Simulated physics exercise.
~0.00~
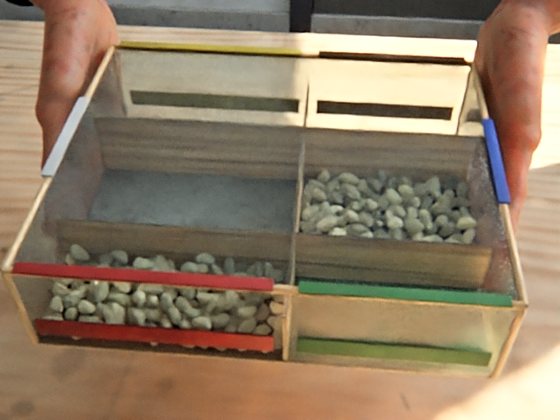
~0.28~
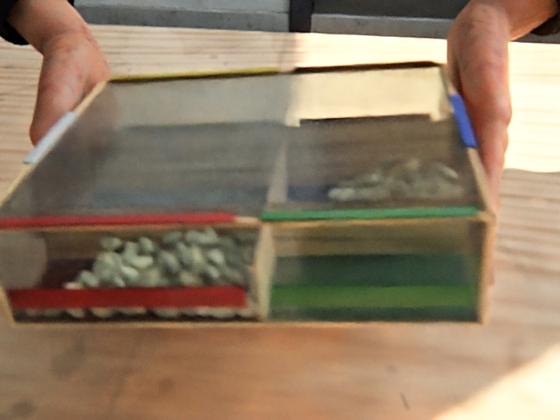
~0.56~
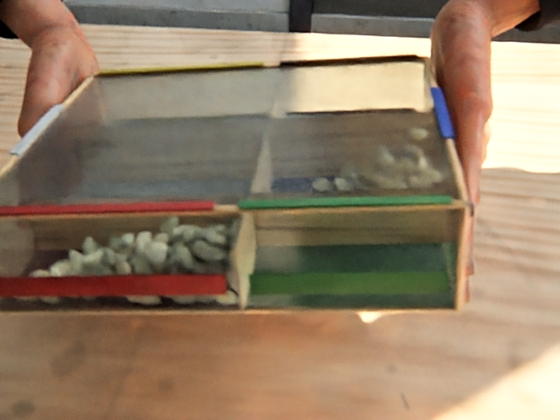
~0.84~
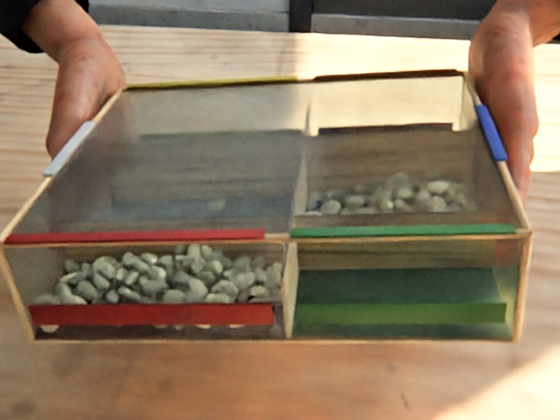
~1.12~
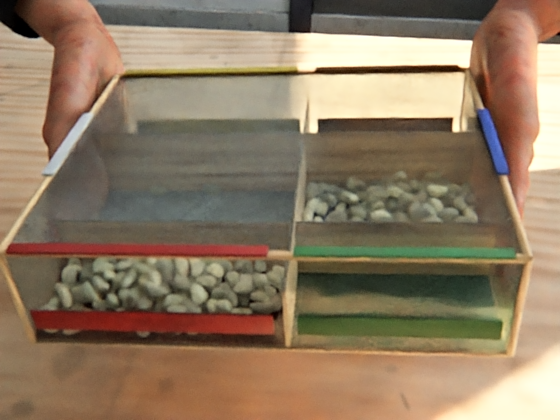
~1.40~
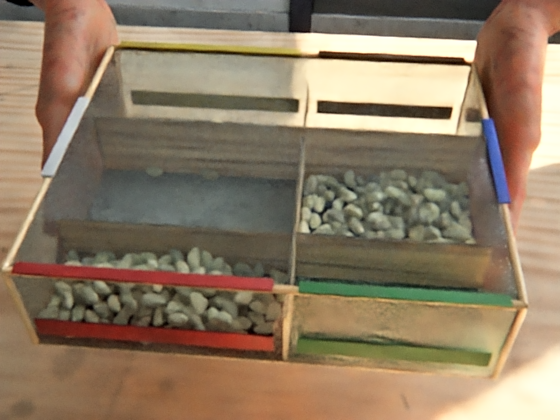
Two hands grip the sides of a shallow, clear-lidded wooden box above a pale wooden table, seen from in front and slightly above. Thin partitions divide it, with coloured strips along its edges, red at front left, green at front right, blue on the right and white on the left. Whitish beans fill the front left section and another behind the green one. The hands tilt the box and shift it left, blurring the beans, then bring it back to the right. They level it again, and it ends with the beans still in the same two sections.
